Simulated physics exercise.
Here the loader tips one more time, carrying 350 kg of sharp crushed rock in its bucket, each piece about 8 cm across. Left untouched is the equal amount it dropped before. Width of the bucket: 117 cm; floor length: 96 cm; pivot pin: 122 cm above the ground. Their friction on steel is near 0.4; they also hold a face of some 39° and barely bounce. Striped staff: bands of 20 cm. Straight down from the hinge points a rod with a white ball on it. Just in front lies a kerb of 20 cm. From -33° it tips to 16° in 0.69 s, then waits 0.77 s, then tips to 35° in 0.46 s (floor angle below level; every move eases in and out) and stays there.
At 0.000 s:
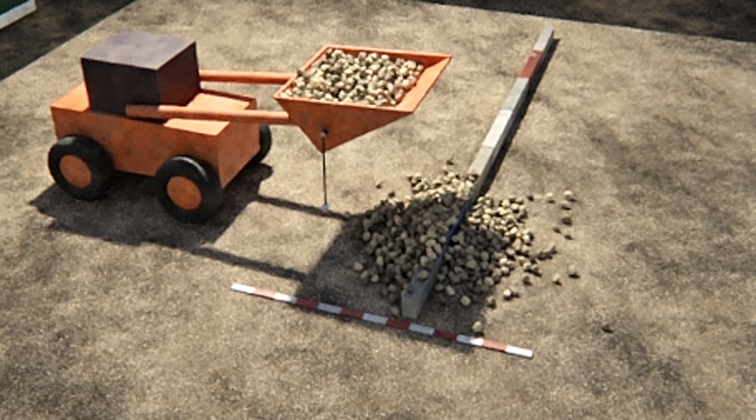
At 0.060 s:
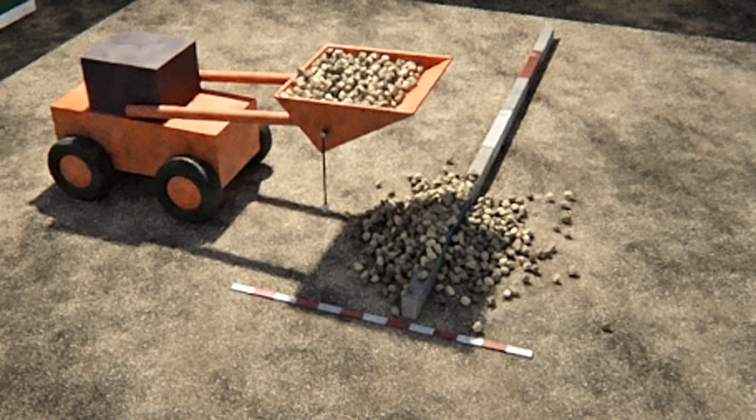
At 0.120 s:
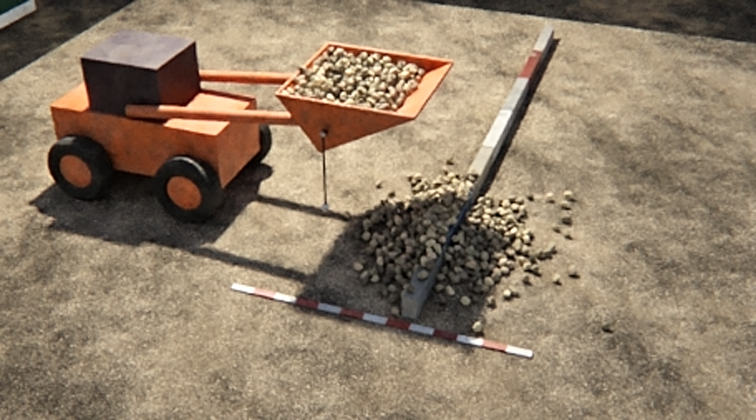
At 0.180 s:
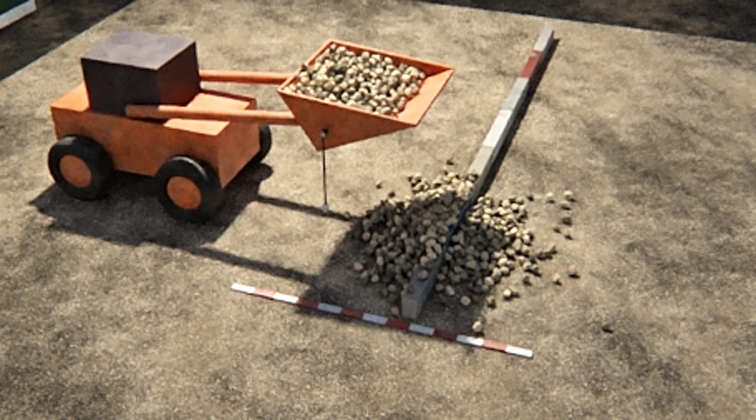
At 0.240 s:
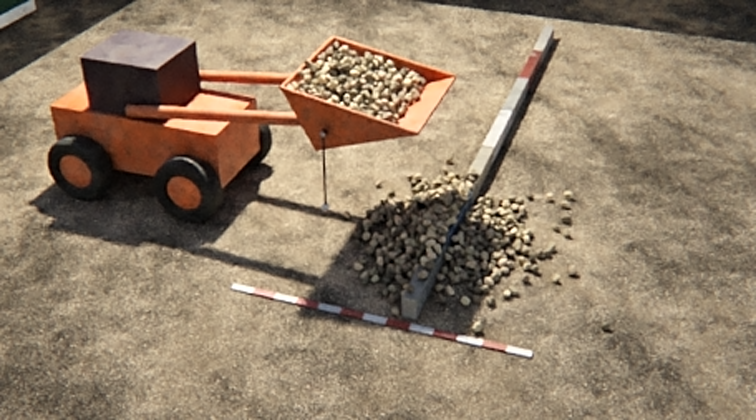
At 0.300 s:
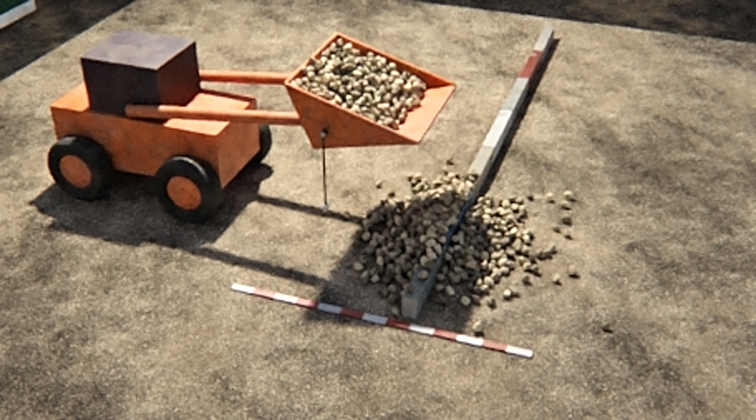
The orange bucket on the small four-wheeled loader, heaped with pale stones, slowly tilted forward, its front edge dipping and the stones shifting inside, while the stone pile around the kerb below stayed still.
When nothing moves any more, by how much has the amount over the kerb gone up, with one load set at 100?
It has gone up by about 37 per cent of a load.
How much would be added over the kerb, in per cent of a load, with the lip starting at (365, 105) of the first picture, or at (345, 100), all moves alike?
I'd expect near 0 per cent first and near 0 per cent next.
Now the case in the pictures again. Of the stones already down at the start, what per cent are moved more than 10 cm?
Roughly 5 % of them.
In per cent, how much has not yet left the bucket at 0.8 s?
Still inside: Some 100 %.
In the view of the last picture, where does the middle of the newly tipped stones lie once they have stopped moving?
Their centre rests close to (434, 217).
After 0.5 s the floor is at 9°; in per cent of one load, 100 in the bucket, 69 on this side of the kerb, 31 over the kerb; the foremost stones are at (568, 244).
After 0.8 s the floor is at 16°; in per cent of one load, 100 in the bucket, 69 on this side of the kerb, 31 over the kerb; the foremost stones are at (568, 244).
After 2.4 s the floor is at 35°; in per cent of one load, 36 in the bucket, 126 on this side of the kerb, 39 over the kerb; the foremost stones are at (568, 244).
After 5.0 s the floor is at 35°; in per cent of one load, 0 in the bucket, 132 on this side of the kerb, 68 over the kerb; the foremost stones are at (569, 249). Net gain over the kerb, 37.
